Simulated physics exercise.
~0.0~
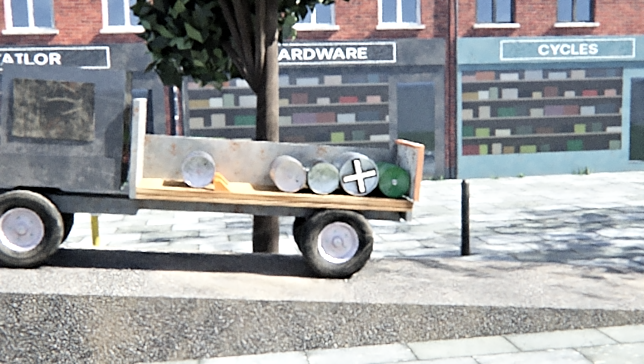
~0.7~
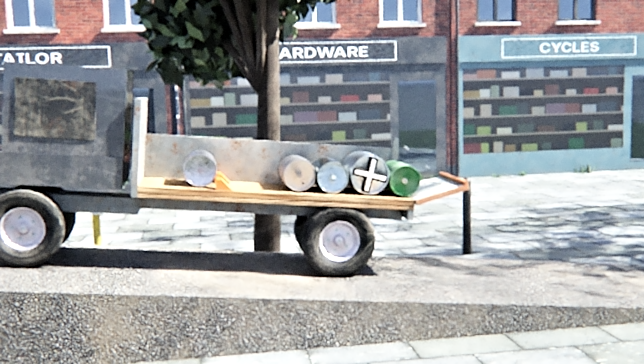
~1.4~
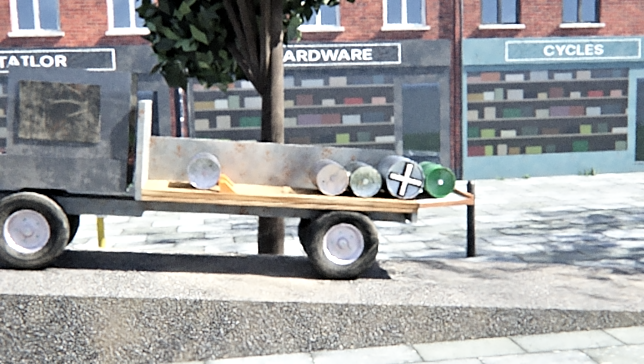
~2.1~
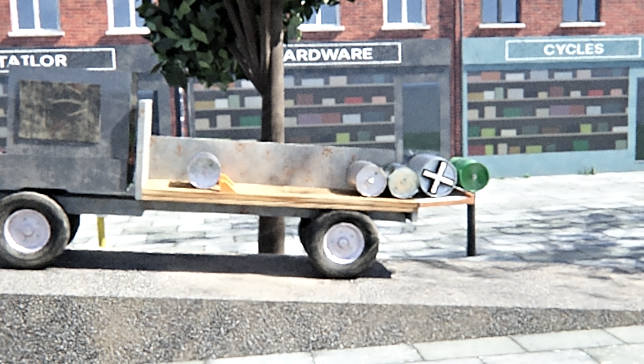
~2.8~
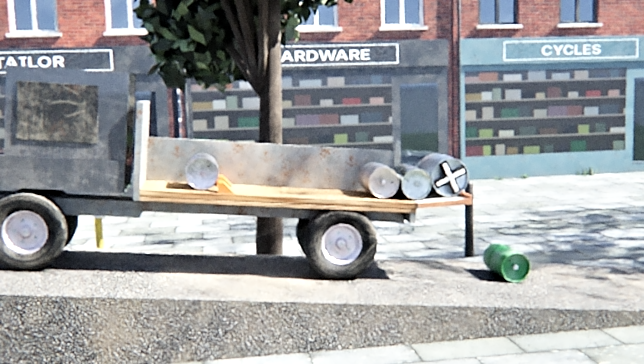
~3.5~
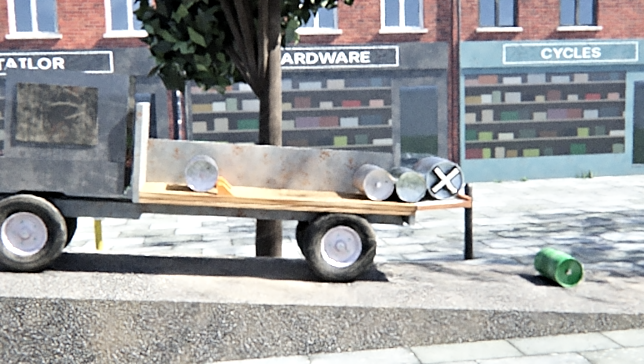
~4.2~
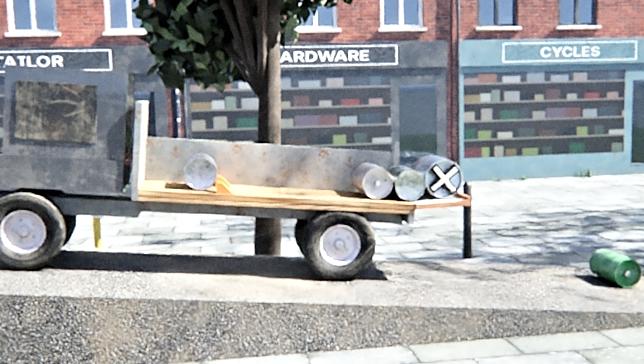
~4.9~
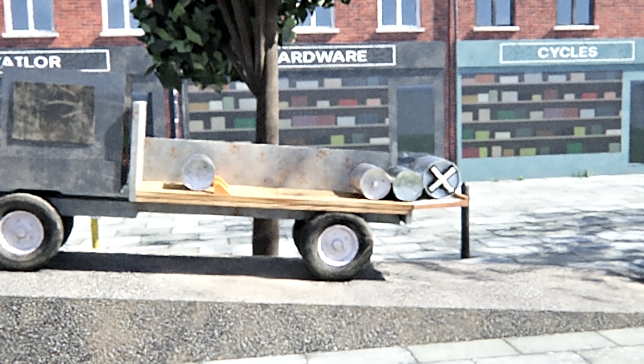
The tailgate drops and the kegs roll right, but only the green one falls off and rolls away.
